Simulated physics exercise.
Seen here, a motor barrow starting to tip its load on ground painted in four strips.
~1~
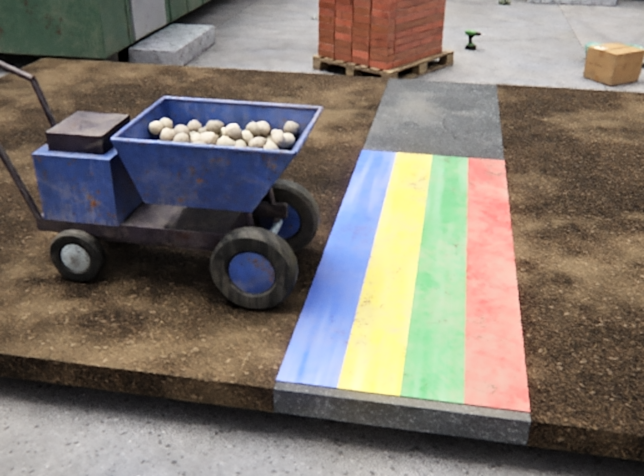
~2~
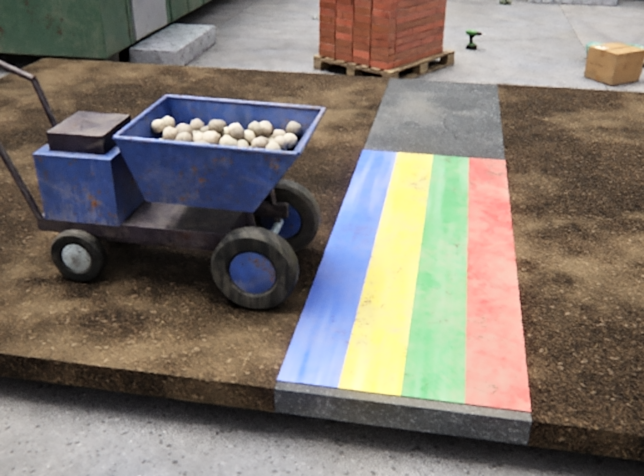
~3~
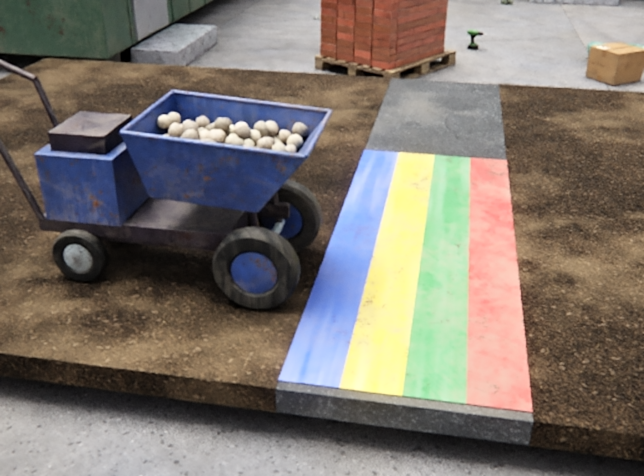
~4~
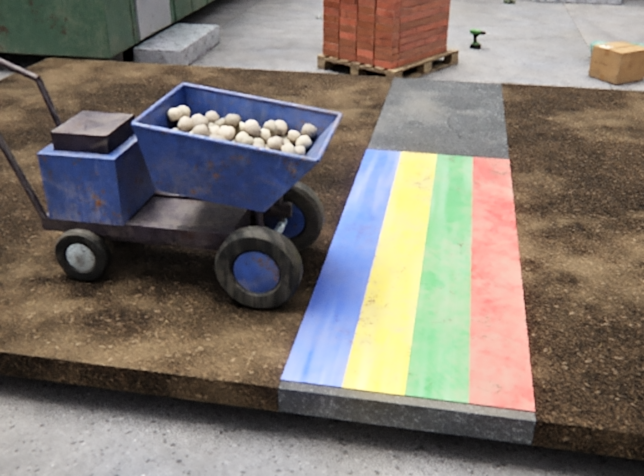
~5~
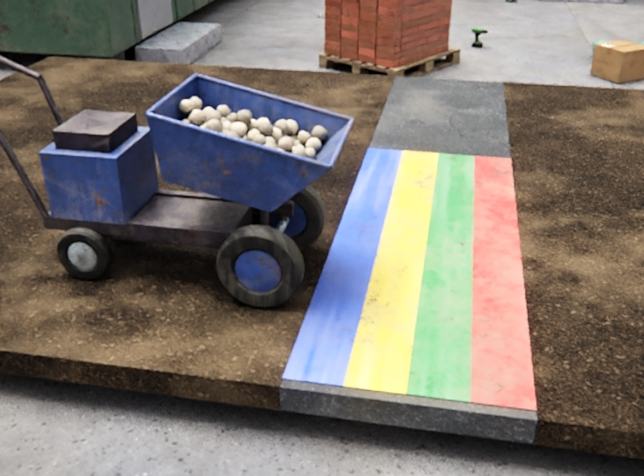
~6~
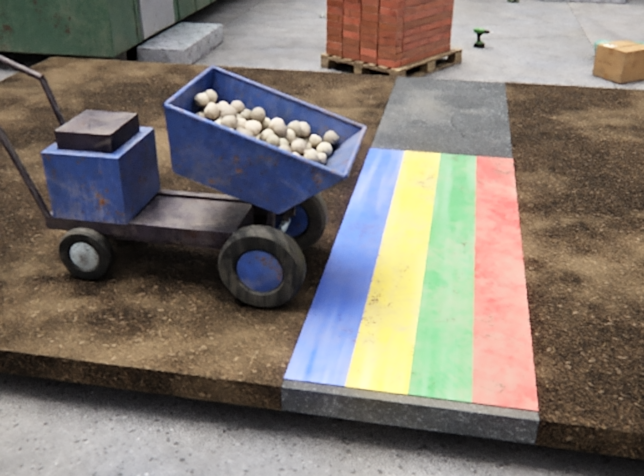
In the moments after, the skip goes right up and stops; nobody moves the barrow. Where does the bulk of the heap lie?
Most lies over the green band.
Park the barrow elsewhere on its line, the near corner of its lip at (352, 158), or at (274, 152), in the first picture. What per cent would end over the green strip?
Near 20 % and 30 %.
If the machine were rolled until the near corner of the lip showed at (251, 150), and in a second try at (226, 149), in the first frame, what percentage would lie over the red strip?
The first gives 10 %, the second 10 %.
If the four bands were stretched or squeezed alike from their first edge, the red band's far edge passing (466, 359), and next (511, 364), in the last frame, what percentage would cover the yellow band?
Roughly 0 per cent, and 10 per cent.
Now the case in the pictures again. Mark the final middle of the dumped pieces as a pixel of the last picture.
Close to (454, 287).
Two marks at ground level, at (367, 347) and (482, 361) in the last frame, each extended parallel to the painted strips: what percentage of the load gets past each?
About 90 and 30 per cent.
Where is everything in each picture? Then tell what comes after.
In the first picture, lip of the skip (295, 154), level; top of the load (211, 141), river pebbles; blue strip (320, 340); yellow strip (377, 346); green strip (435, 353); red strip (495, 360).
In the second picture, lip of the skip (298, 155), level; top of the load (199, 141).
In the third picture, lip of the skip (305, 157), tipped barely; top of the load (205, 138).
In the fourth picture, lip of the skip (317, 161), tipped a little; top of the load (215, 134).
In the fifth picture, lip of the skip (330, 167), tipped a little; top of the load (226, 129).
In the sixth picture, lip of the skip (345, 177), tipped clearly; top of the load (222, 125); blue strip (328, 338); yellow strip (385, 345); green strip (443, 352); red strip (503, 359).
Just after the last frame, skip tipped steeply; every one in the skip.
A moment on, skip tipped right over; the larger part in the skip; about a tenth over the yellow strip; roughly a quarter over the green strip; just a few falling.
Further on, skip tipped right over; about a tenth in the skip; about a tenth over the yellow strip; roughly a third over the green strip; roughly a quarter over the red strip; about a tenth off the paint.
When it is over, skip tipped right over; about a tenth in the skip; not one over the blue strip; roughly a quarter over the yellow strip; roughly a third over the green strip; roughly a quarter over the red strip; about a tenth off the paint.
